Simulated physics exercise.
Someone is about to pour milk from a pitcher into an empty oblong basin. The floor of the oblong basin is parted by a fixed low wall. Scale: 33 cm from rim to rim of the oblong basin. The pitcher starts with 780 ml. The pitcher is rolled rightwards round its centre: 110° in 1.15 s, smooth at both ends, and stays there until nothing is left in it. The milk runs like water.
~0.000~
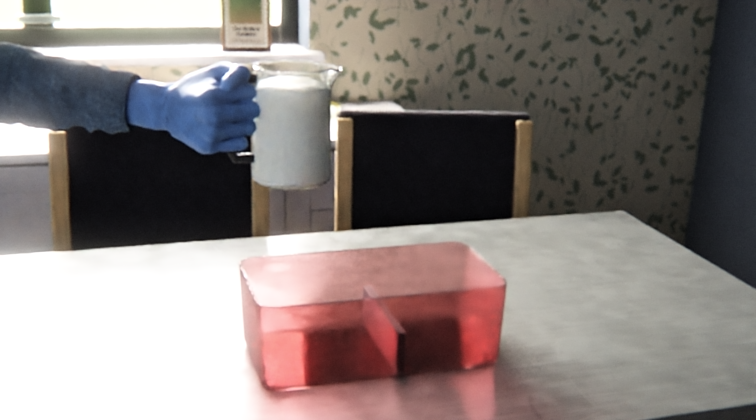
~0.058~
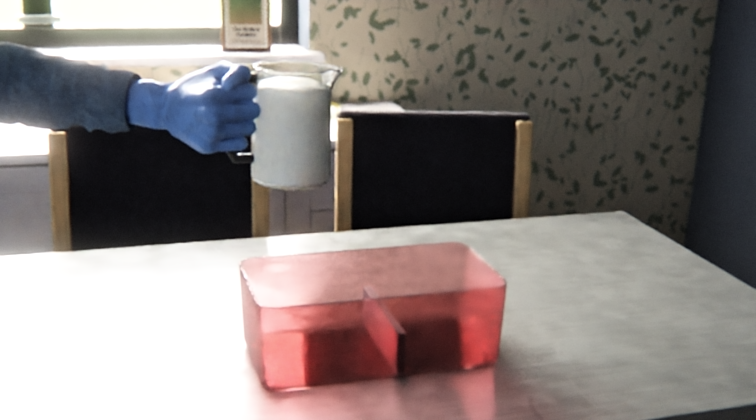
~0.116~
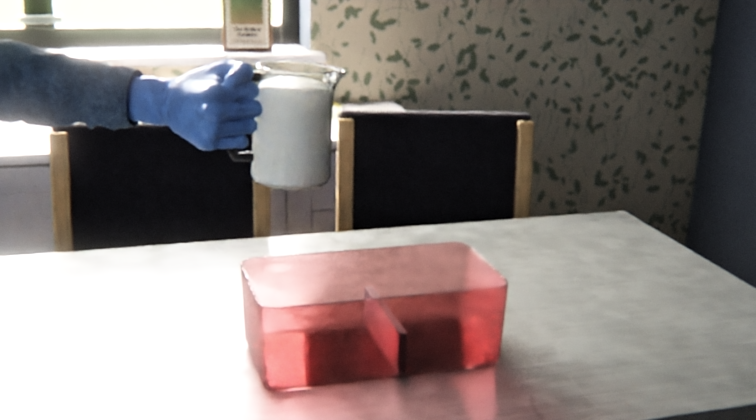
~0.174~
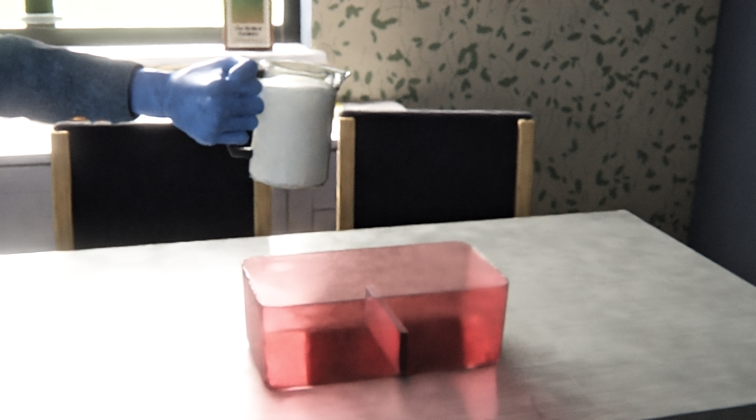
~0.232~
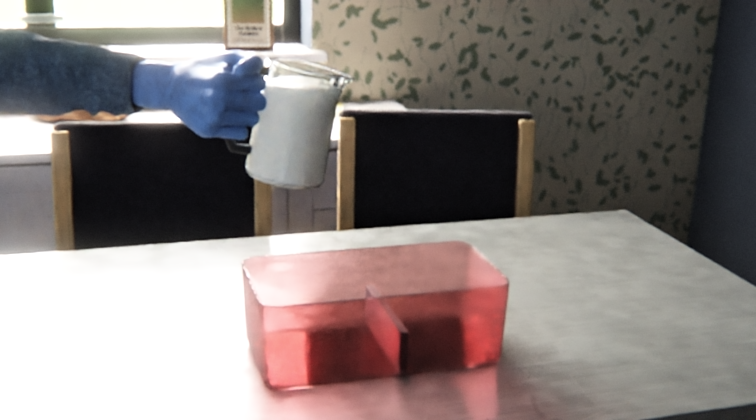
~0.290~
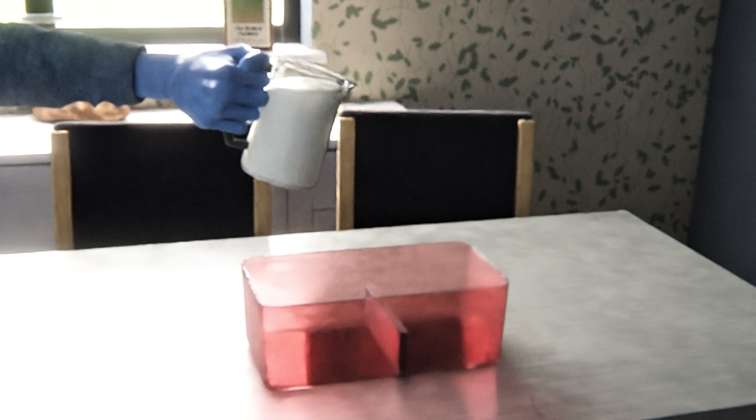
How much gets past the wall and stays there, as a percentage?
About 92 per cent.
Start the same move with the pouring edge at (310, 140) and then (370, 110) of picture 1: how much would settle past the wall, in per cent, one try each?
First 5, then 95 per cent.
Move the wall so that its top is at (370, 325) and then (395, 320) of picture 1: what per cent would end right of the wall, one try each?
In turn about 90 and 80 per cent.
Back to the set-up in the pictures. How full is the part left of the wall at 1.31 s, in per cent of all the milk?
About 3 per cent.
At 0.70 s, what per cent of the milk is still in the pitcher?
About 84 per cent.
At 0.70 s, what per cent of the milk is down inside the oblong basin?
About 2 per cent.
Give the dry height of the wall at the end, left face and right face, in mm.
Left about 58 mm, right about 28 mm.
Then, 0.70 s in, the tilt is 73° and 83 per cent is still to pour, 0 is left of the wall and 2 right of it.
Then, 1.00 s in, the tilt is 105° and 33 per cent is still to pour, 0 is left of the wall and 39 right of it.
Then, 1.31 s in, the tilt is 110° and 3 per cent is still to pour, 3 is left of the wall and 86 right of it.
Then, 1.65 s in, the tilt is 110° and 0 per cent is still to pour, 6 is left of the wall and 92 right of it.
Finally, 6 per cent lies left of the wall, 92 right of it and 2 outside.
